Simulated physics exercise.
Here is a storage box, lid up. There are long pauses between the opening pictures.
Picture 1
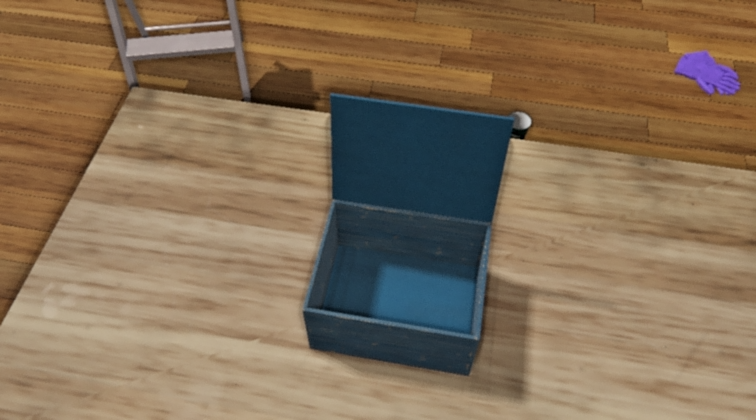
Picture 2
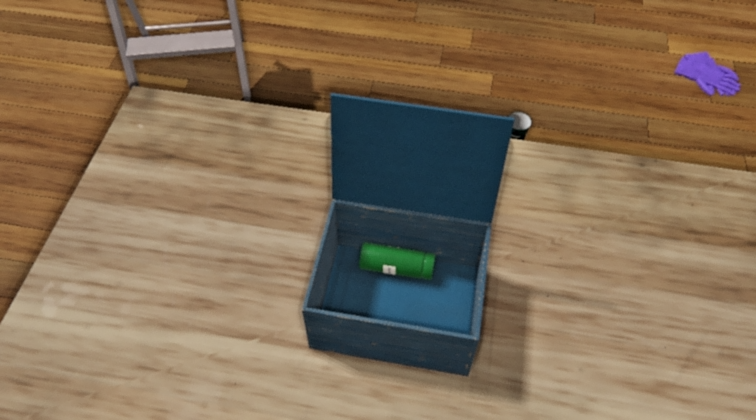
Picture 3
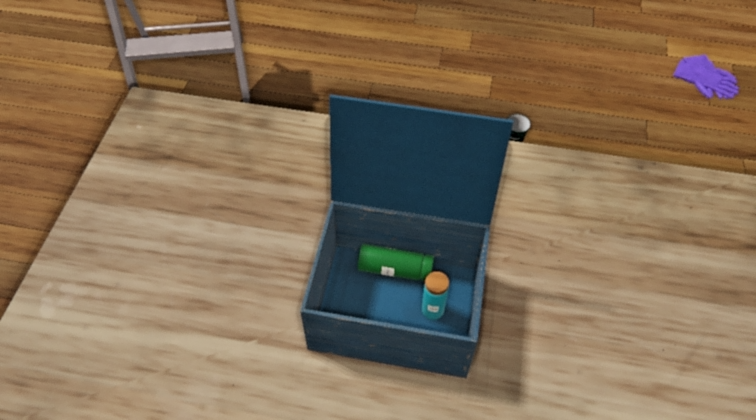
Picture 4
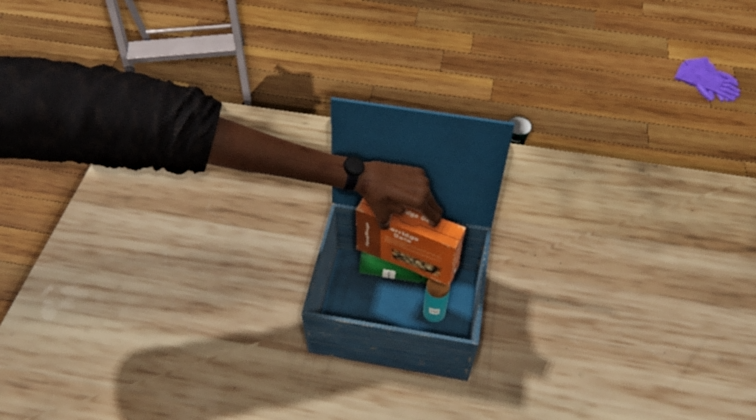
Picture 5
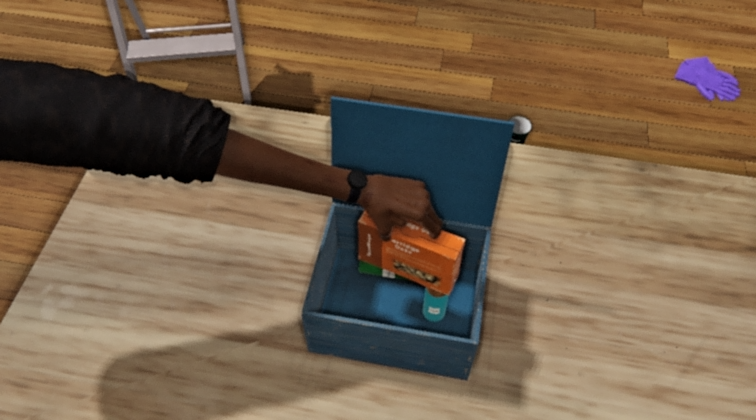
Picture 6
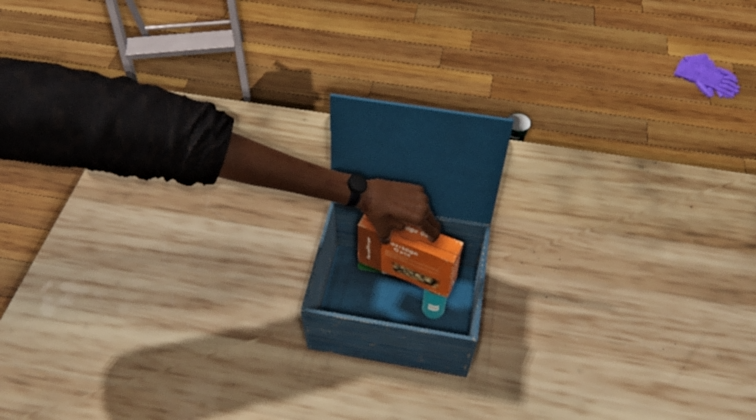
In this clip, an open blue box on a wooden table is empty, then holds a green cylinder and later a turquoise shaker with an orange lid, before a hand from the left lowers an orange packet slightly inside.
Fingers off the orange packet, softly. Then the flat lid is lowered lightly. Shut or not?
Outcome: The lid stays ajar.
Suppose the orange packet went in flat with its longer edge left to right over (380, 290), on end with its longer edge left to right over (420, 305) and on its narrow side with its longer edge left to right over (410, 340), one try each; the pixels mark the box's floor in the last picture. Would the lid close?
First, it closes; second, it closes; third, it closes.
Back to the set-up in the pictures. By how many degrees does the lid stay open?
About 16°.
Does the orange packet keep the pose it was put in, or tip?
It tips.
Then, 0.40 s after the last picture, orange packet on its side near (361, 274).
Then, 1.40 s after the last picture, lid 74° above the rim; orange packet on its side near (356, 279).
Then, 1.80 s after the last picture, lid 34° above the rim; orange packet on its side near (356, 279).
At rest, lid 16° above the rim; tipped over in the box, orange packet; the other 2 in place. Seen from the same camera at the end, orange packet near (356, 279).
